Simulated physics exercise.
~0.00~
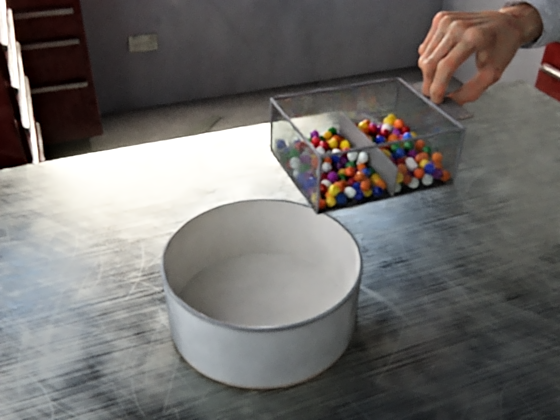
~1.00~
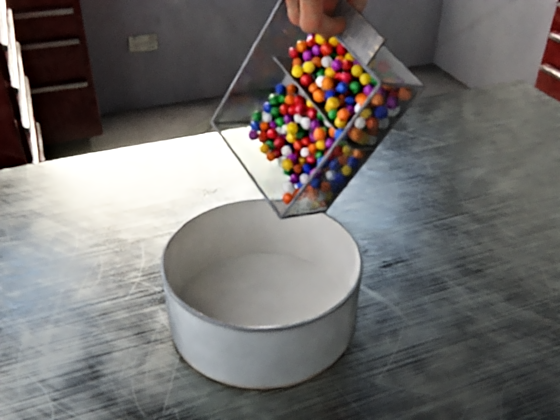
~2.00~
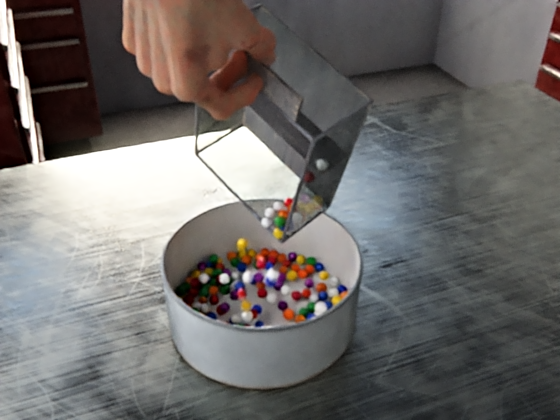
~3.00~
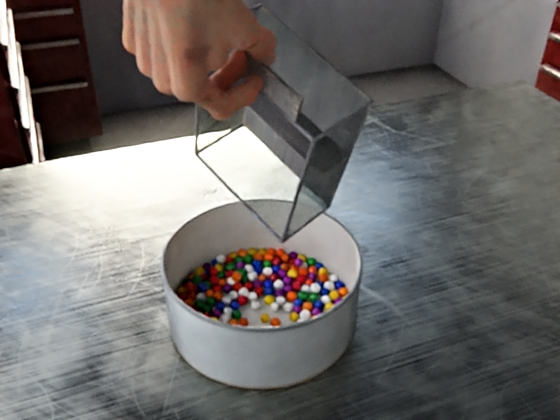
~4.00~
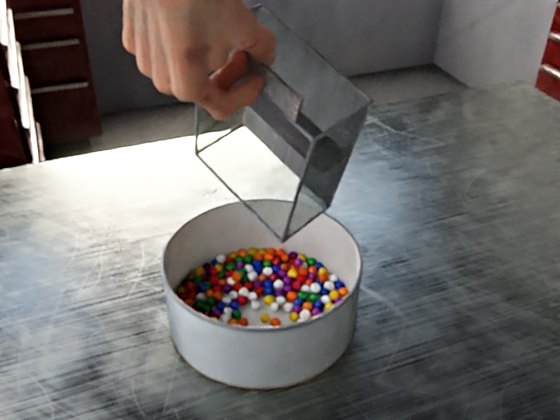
A hand at the upper right holds a clear, partitioned box of multicoloured glass marbles above a scratched grey metal table, seen from slightly above by a still camera. A round white pot stands empty below, with red drawers at the left and a pale wall behind. The hand moves left and tips the box, and the marbles slide toward its lower corner. As the box tilts further, they pour down into the pot and spread over its bottom. The last ones drop in, and the marbles settle in the pot while the hand holds the emptied box tilted above it.
